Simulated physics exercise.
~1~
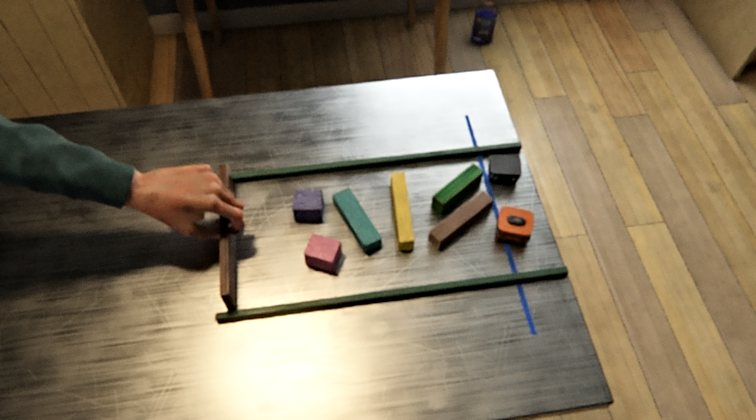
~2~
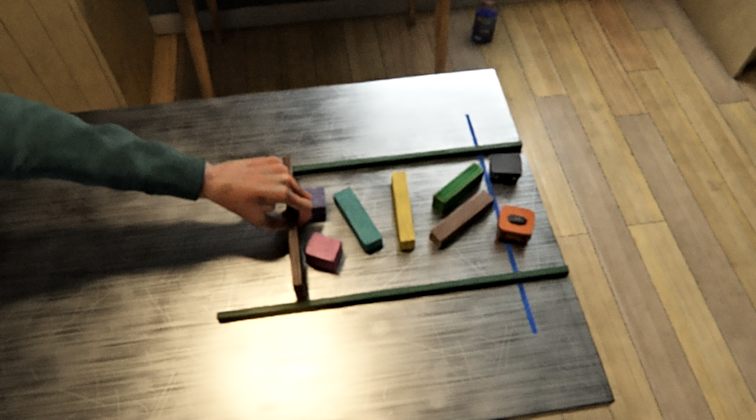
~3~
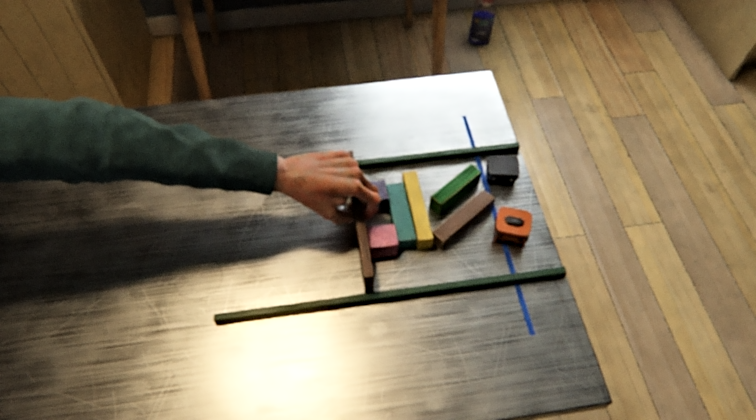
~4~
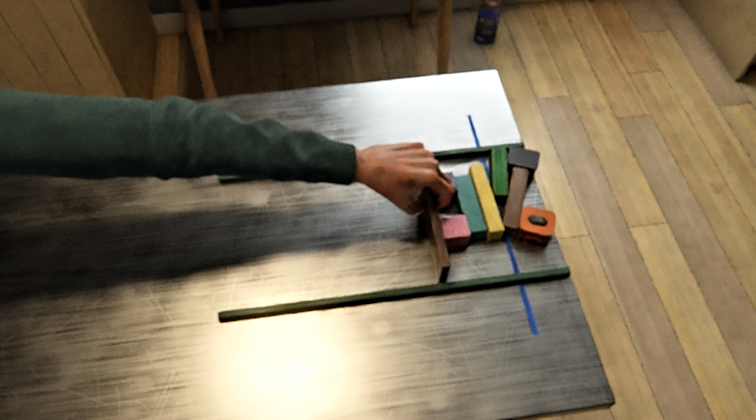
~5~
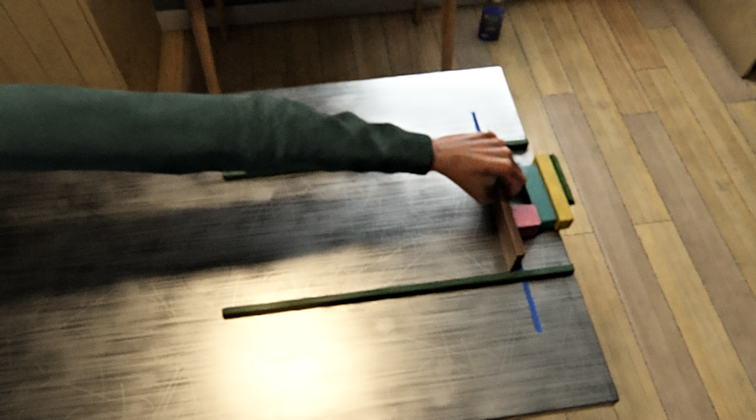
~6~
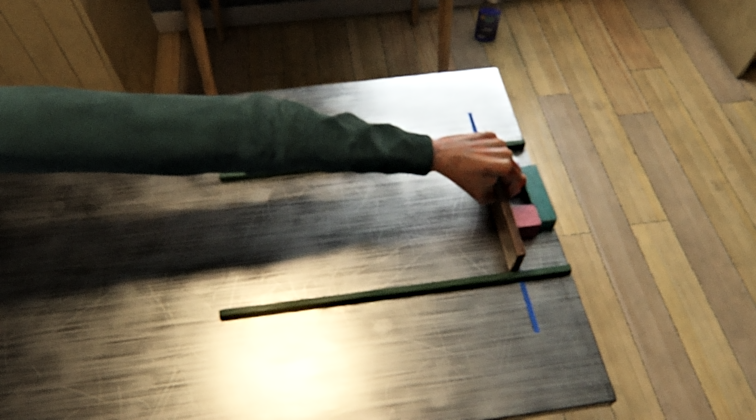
Hand sweeping colourful sticks and blocks rightward across a table with a board, stopping at blue tape after several topple off the edge.
